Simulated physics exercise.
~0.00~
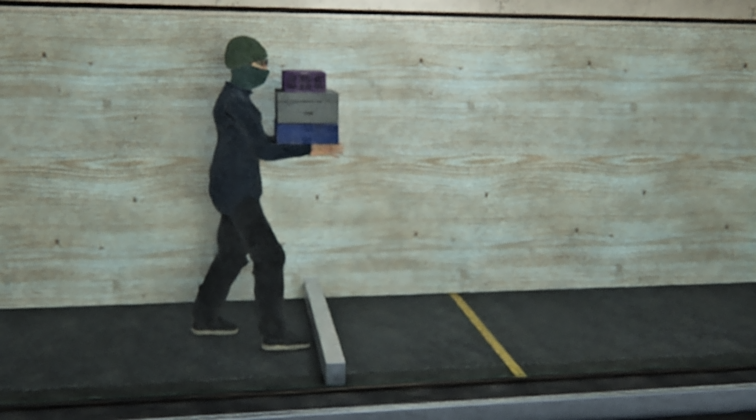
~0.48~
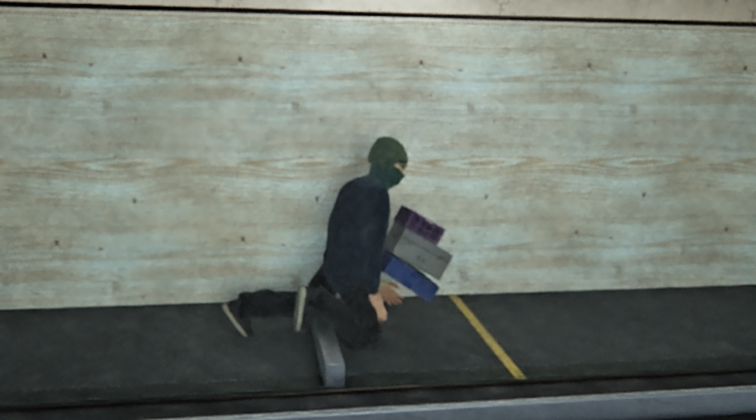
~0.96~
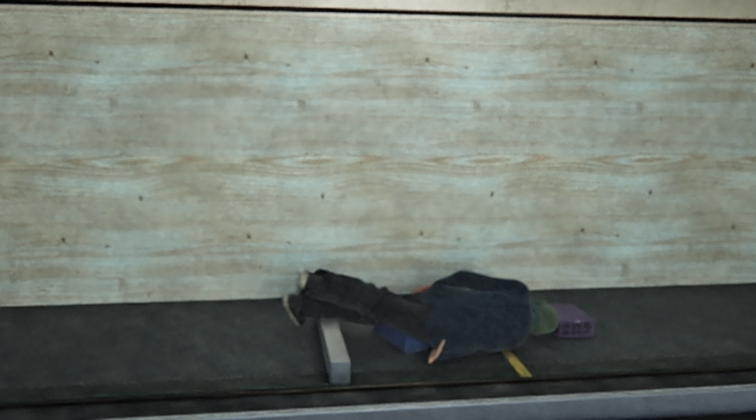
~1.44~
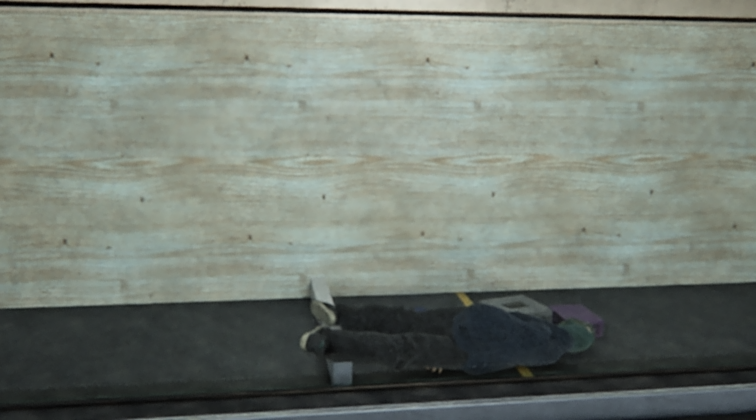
A person in a dark balaclava carrying a stack of boxes tripped over a low rail, dropped to the knees, then pitched forward to the right, ending face down with the head beyond the yellow line, near the purple crate and grey box.
